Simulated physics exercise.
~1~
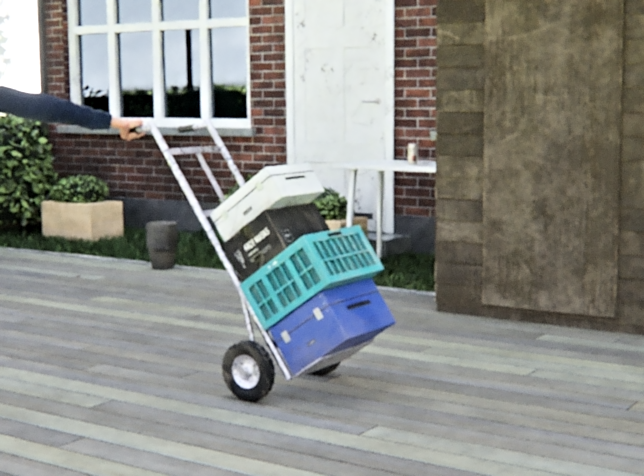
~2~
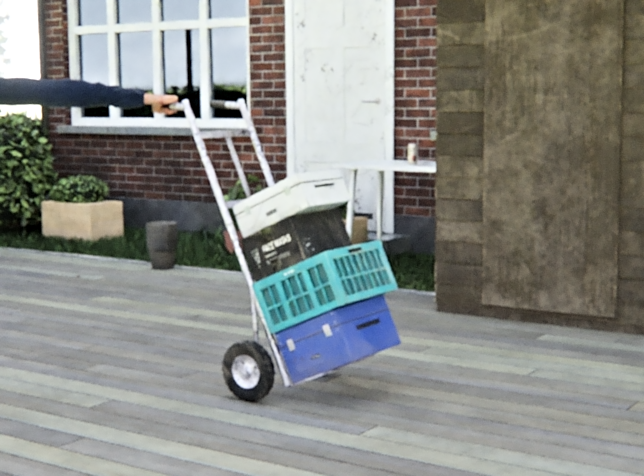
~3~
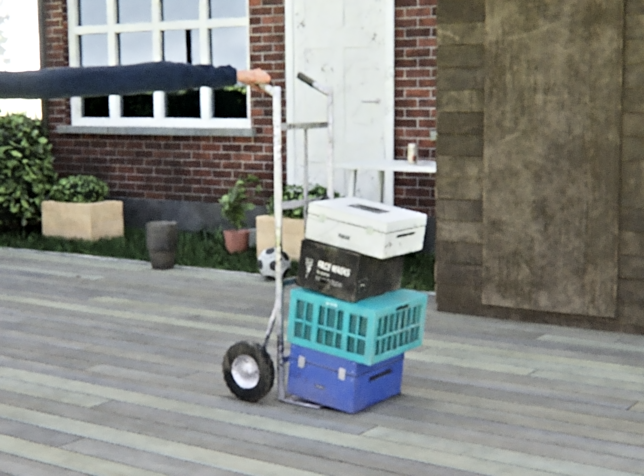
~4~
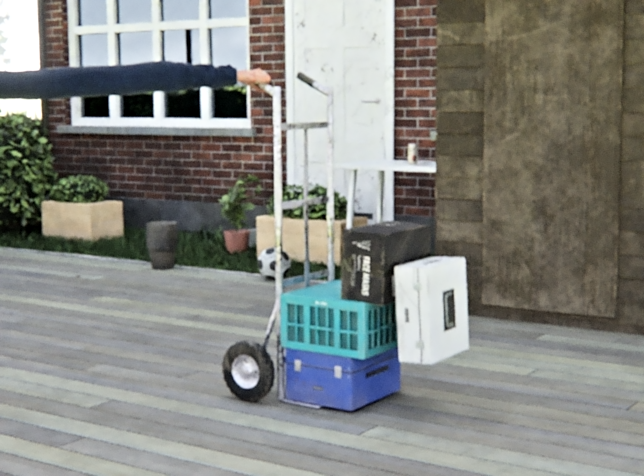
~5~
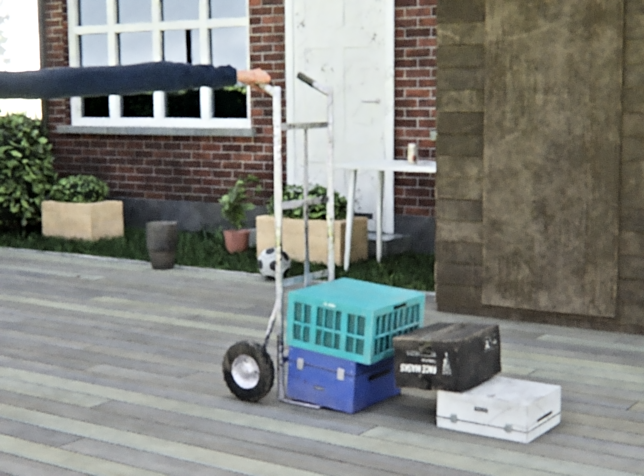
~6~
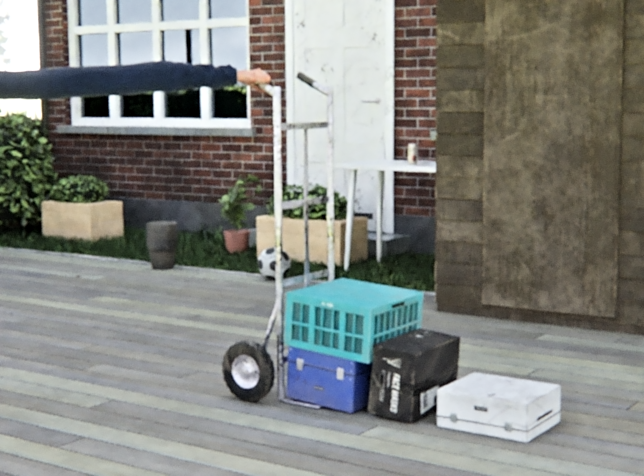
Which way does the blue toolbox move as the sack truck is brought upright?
The blue toolbox moves down as the truck swings upright.
A tilted sack truck swings upright, and the white toolbox and black parcel tumble off.
